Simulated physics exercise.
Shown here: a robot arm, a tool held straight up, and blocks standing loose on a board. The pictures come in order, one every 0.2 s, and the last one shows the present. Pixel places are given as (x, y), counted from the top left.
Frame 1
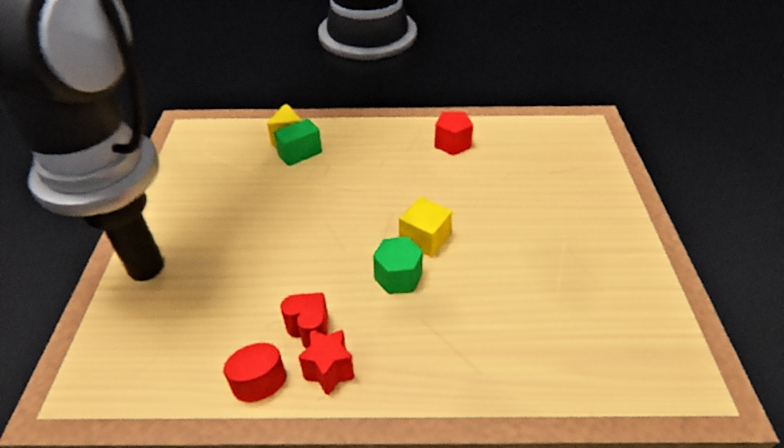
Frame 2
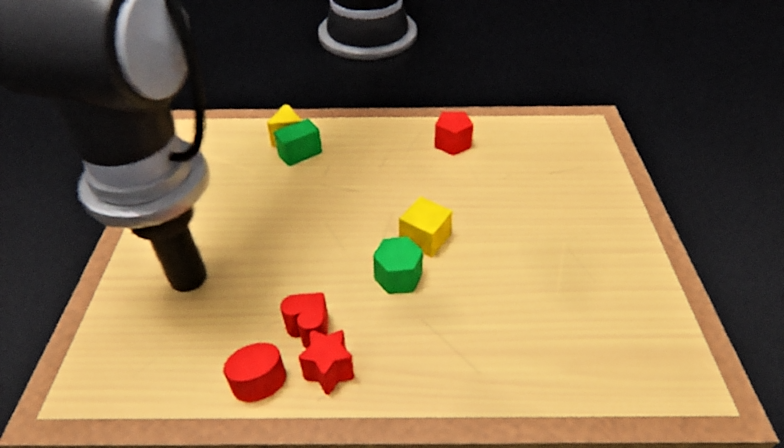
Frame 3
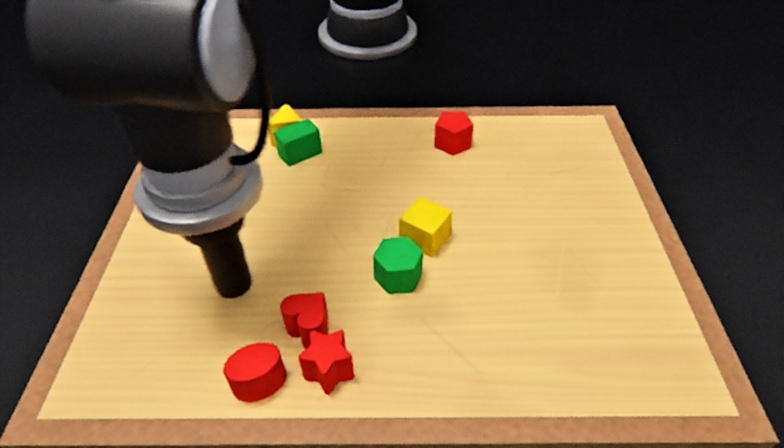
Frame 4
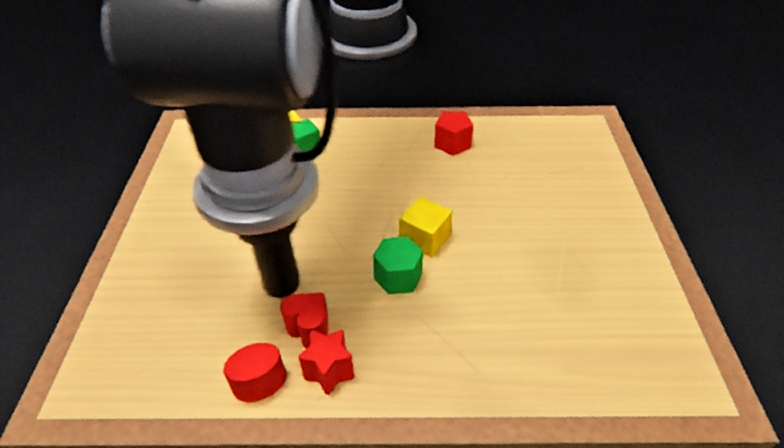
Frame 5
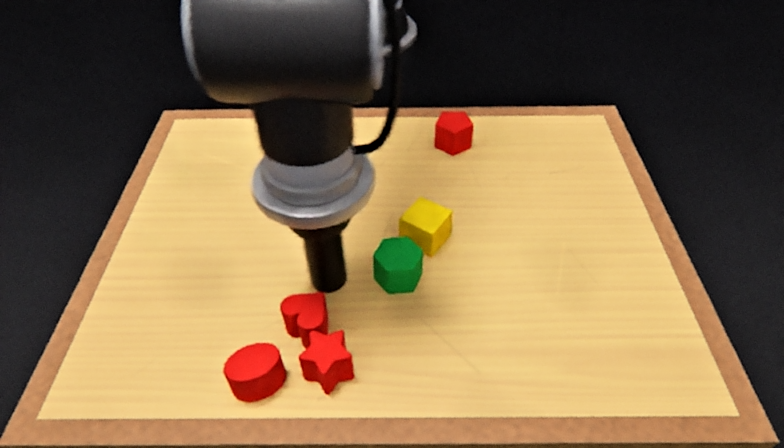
A robot arm moves its upright tool rightward across the board while the blocks stay still.
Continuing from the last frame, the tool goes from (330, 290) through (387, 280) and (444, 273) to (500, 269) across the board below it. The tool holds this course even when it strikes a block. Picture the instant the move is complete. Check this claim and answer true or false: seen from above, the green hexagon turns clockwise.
True.
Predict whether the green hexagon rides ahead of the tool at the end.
It remains before the tool.
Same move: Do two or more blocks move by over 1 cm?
That would be a no.
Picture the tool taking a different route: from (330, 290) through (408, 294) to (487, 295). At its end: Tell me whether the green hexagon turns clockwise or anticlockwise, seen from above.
From the top: Counterclockwise.
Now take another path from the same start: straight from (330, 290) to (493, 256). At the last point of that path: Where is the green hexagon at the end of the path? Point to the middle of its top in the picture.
It ends at (534, 251).
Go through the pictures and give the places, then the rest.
The first frame shows tool's lower end at (147, 269); green hexagon at (398, 253); yellow square at (426, 214).
The second frame shows tool at (189, 279); blocks still.
The third frame shows tool at (235, 285); blocks still.
The fourth frame shows tool at (282, 285); blocks still.
The fifth frame shows tool at (329, 280); green hexagon at (398, 253); yellow square at (426, 214).
The first path, step by step. One third of the way, tool at (389, 270); green hexagon at (431, 249).
Two thirds of the way, tool at (445, 263); green hexagon at (487, 248), turned 25° clockwise.
At the end, tool at (502, 259); green hexagon at (546, 248), turned 40° clockwise; yellow square still.
